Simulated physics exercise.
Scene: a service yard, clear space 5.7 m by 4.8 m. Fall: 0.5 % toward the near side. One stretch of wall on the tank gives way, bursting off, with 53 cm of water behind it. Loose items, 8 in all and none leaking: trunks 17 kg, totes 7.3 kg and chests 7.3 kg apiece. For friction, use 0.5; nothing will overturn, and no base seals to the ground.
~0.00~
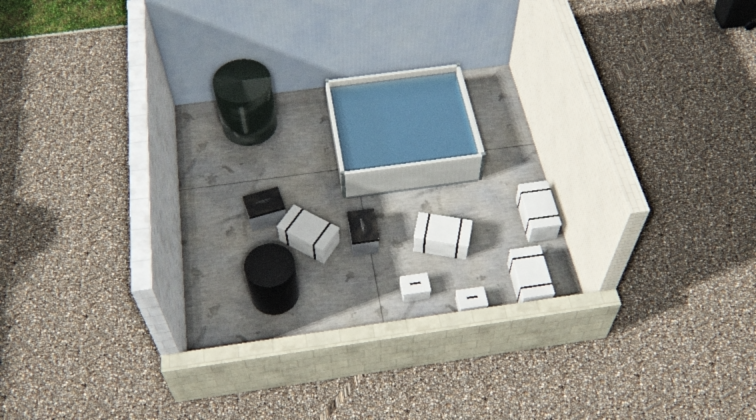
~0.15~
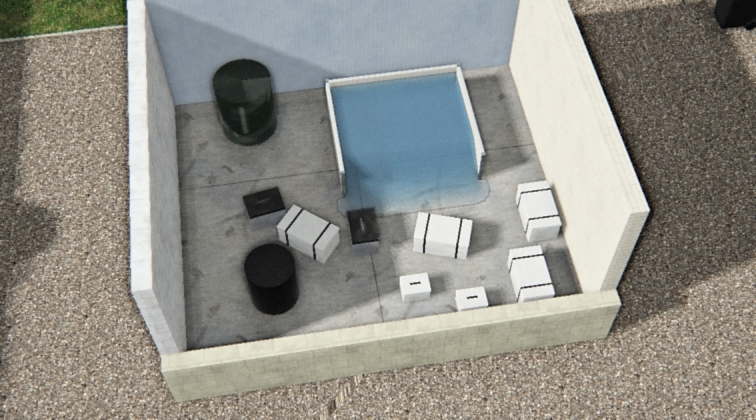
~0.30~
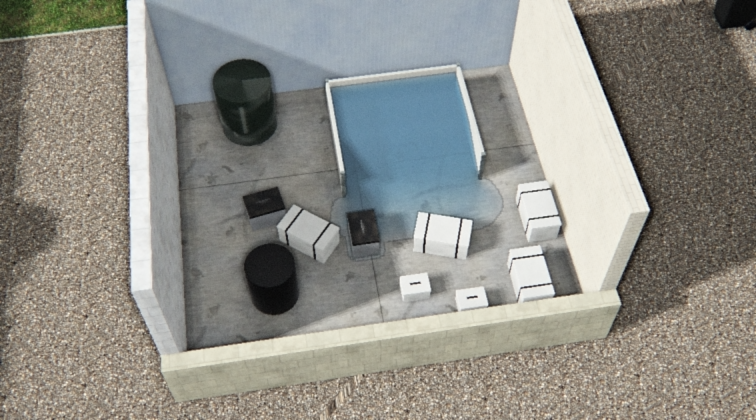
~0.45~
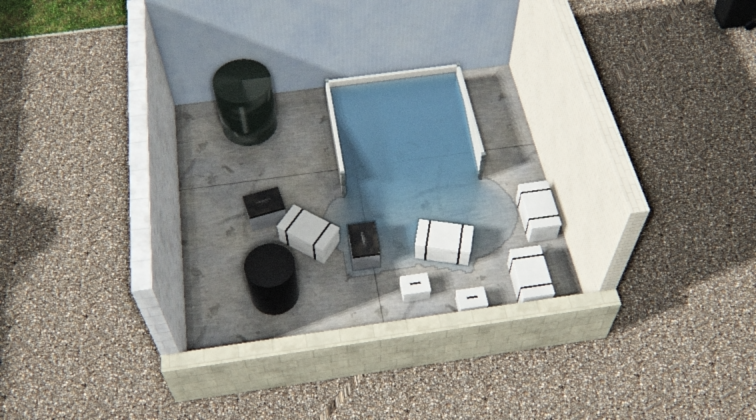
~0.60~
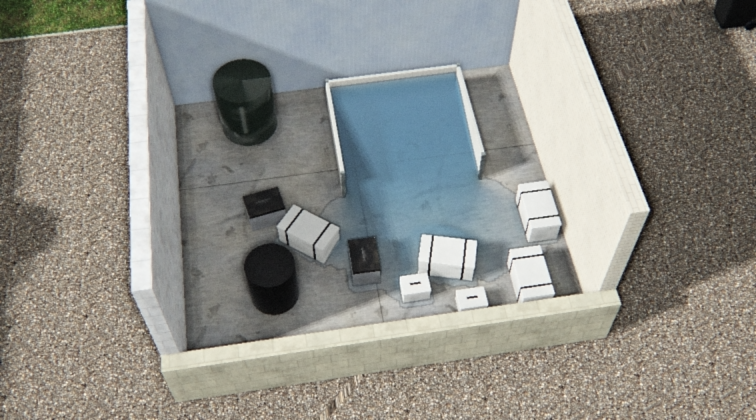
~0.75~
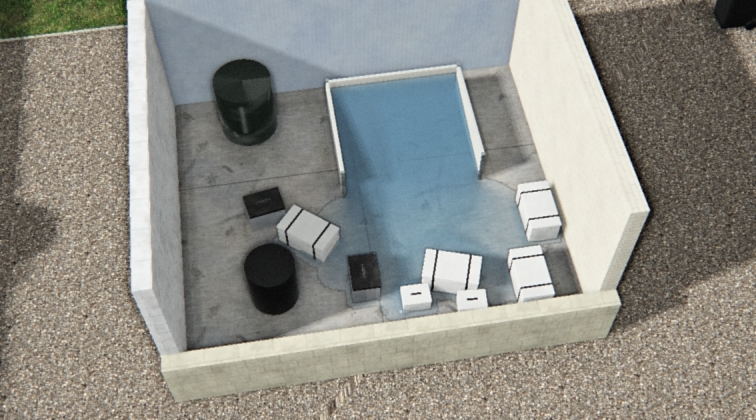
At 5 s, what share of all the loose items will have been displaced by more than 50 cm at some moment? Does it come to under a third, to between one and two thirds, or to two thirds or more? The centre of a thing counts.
Two thirds and above.
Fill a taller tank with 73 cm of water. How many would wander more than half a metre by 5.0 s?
So the tally would be 7.
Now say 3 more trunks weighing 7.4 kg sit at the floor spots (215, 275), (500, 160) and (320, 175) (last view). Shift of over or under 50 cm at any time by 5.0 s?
Going through them, I'd say exceeds it, exceeds it and finally falls short.
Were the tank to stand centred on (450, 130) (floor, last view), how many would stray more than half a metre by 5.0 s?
That gives 8 of them.
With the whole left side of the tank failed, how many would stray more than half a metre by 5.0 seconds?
The answer would then be 4.
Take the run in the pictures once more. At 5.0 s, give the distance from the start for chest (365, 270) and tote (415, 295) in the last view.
Going in order, that's 300 cm for one and 120 cm for the other.
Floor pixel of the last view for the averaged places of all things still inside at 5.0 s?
Mean position: Approximately (394, 186).
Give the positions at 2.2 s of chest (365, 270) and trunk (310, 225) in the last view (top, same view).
Near (273, 322) and (281, 237).
After 1.1 s 3 of 8 are over 50 cm from their spots; 1 afloat.
After 2.2 s 4 of 8 are over 50 cm from their spots; 5 afloat.
After 3.5 s 6 of 8 are over 50 cm from their spots; 5 afloat.
After 5.0 s 8 of 8 are over 50 cm from their spots, and 8 have been at some point; 8 afloat.
